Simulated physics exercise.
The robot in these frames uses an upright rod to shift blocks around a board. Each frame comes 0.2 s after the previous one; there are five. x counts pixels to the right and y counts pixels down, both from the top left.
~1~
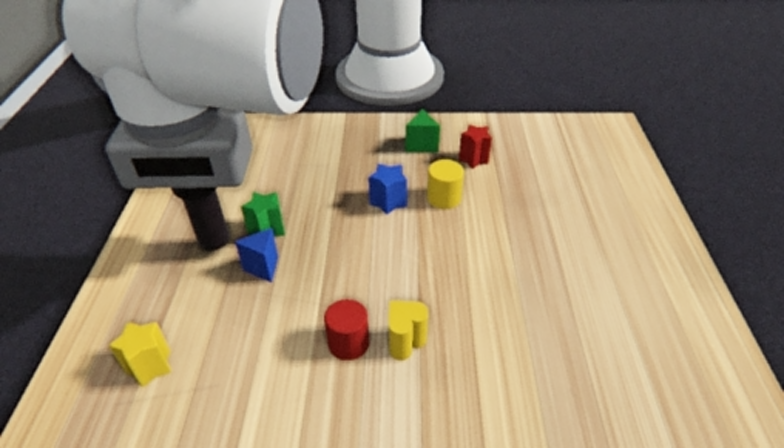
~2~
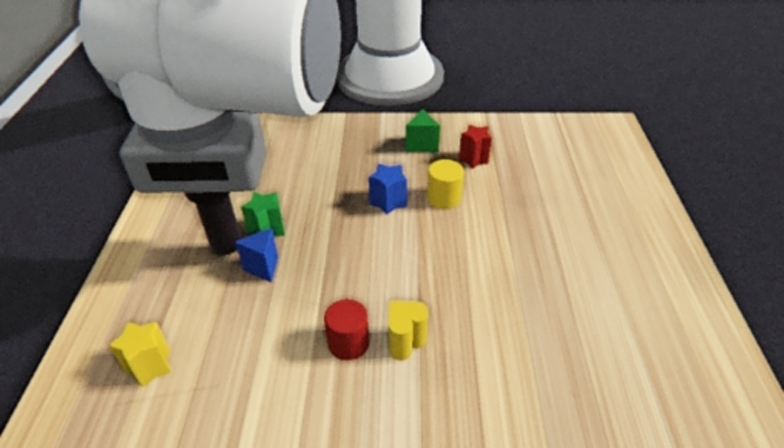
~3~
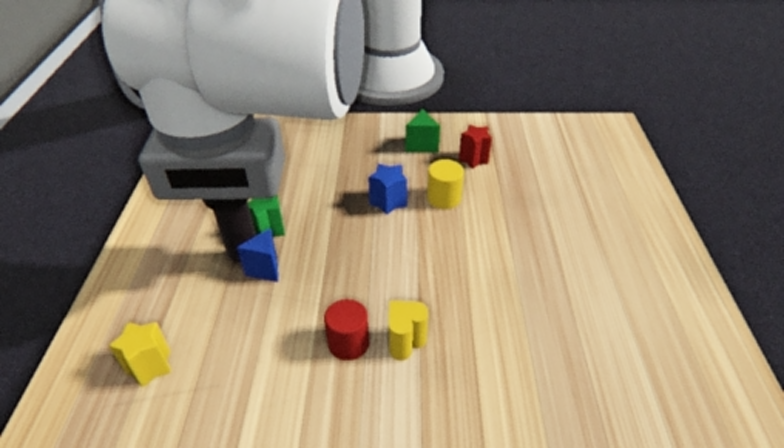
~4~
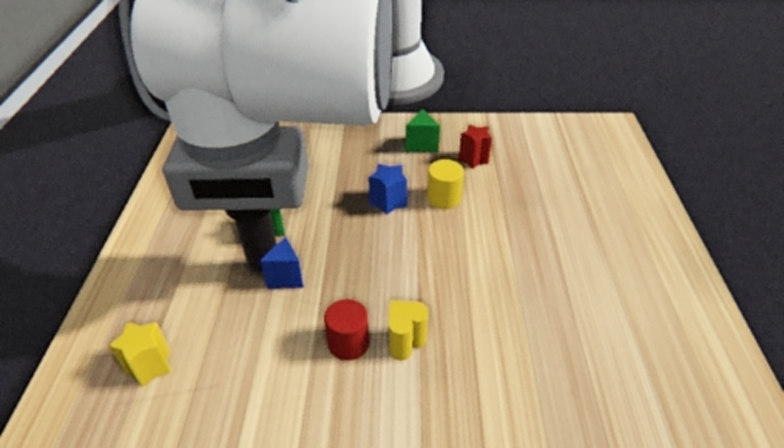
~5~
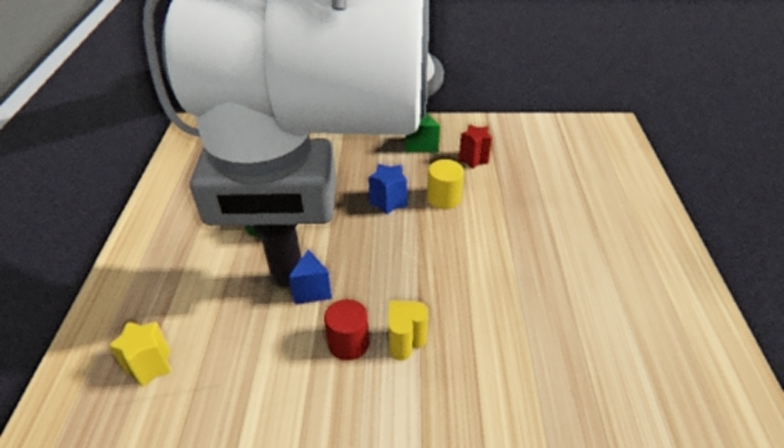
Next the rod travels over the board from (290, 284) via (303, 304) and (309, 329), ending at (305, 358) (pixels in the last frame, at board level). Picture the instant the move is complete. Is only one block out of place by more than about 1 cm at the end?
Yes, that is what happens.
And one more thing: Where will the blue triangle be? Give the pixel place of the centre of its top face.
At the end it should sit near (332, 278).
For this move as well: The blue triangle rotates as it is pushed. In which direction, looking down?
Counterclockwise from above.
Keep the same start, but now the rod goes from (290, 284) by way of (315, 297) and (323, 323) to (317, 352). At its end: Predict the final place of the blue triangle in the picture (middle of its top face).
For the centre of its top, I'd go with (352, 286).
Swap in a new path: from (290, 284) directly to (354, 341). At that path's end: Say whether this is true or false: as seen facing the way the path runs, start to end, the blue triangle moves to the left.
The statement is correct.
On the path given first. Halfway along, rod (306, 307); blue triangle (332, 278), turned 35° anticlockwise.
At the end, rod (303, 349); blue triangle (332, 278), turned 35° anticlockwise; red round block still.
